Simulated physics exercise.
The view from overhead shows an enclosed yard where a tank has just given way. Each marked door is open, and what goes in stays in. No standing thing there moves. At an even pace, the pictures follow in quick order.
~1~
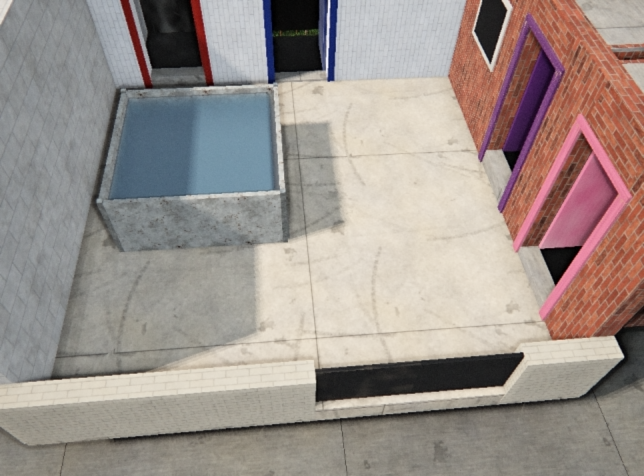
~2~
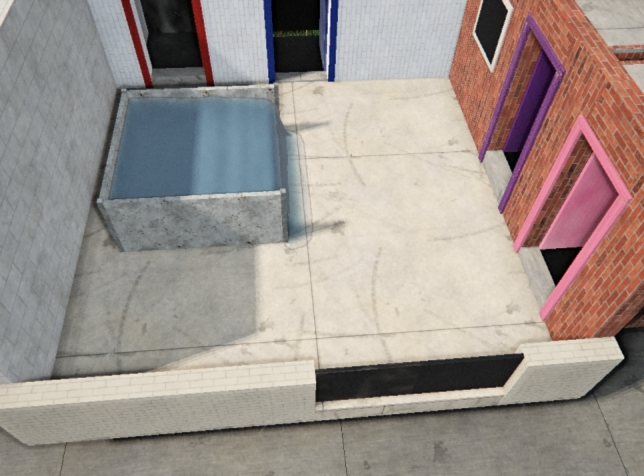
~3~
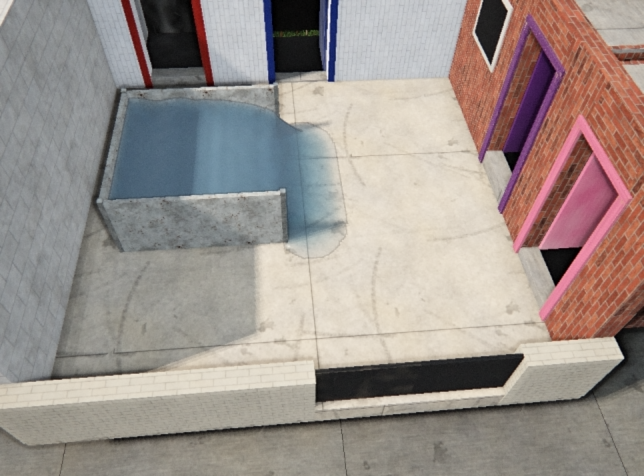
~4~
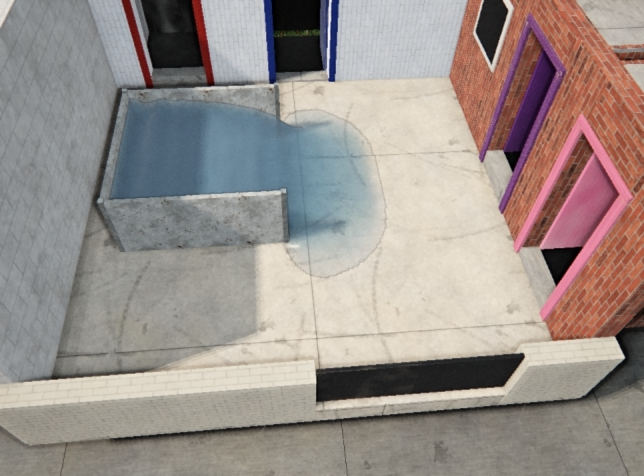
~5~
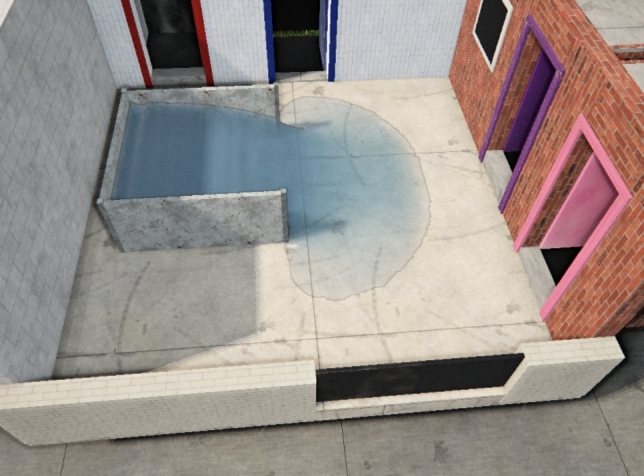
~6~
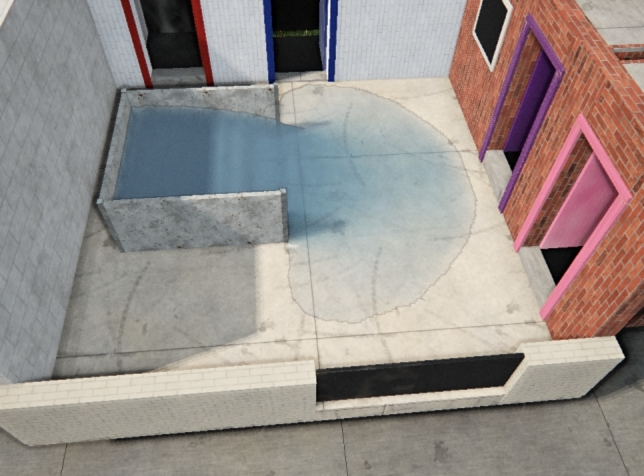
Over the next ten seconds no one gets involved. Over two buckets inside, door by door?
Door by door: The red door not over; the purple door over; the pink door over; the blue door over.
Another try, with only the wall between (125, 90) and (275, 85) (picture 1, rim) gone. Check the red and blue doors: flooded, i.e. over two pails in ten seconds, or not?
Lab note: Red door above the mark, blue door above the mark.
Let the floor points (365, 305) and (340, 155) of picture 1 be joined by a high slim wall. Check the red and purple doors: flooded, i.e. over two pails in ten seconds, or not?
Note: Red door remains short; purple door remains short.
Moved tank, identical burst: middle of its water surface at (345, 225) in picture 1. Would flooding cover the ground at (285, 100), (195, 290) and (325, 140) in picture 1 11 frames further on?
Parched, parched, parched.
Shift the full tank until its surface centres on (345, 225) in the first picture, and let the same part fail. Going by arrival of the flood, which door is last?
Last of all, the one in red.
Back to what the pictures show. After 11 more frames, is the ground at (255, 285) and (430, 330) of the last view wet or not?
Result, in the order given: Not wetted / wetted.
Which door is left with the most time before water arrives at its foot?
That would be the one in red.
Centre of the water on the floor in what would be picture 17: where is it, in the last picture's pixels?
I'd say near (363, 182).
A moment on, water covers 55 % of the floor; the red door not reached, the purple door over two buckets in, the pink door under two buckets in, the blue door wet at the sill, nothing in.
Next, water covers 55 % of the floor; the red door not reached, the purple door far over two buckets in, the pink door over two buckets in, the blue door under two buckets in.
Then, water covers 70 % of the floor; the red door not reached, the purple door far over two buckets in, the pink door far over two buckets in, the blue door under two buckets in.
Later, water covers 100 % of the floor; the red door wet at the sill, nothing in, the purple door far over two buckets in, the pink door far over two buckets in, the blue door over two buckets in.
In the end, water covers 100 % of the floor; the red door wet at the sill, nothing in, the purple door far over two buckets in, the pink door far over two buckets in, the blue door far over two buckets in.
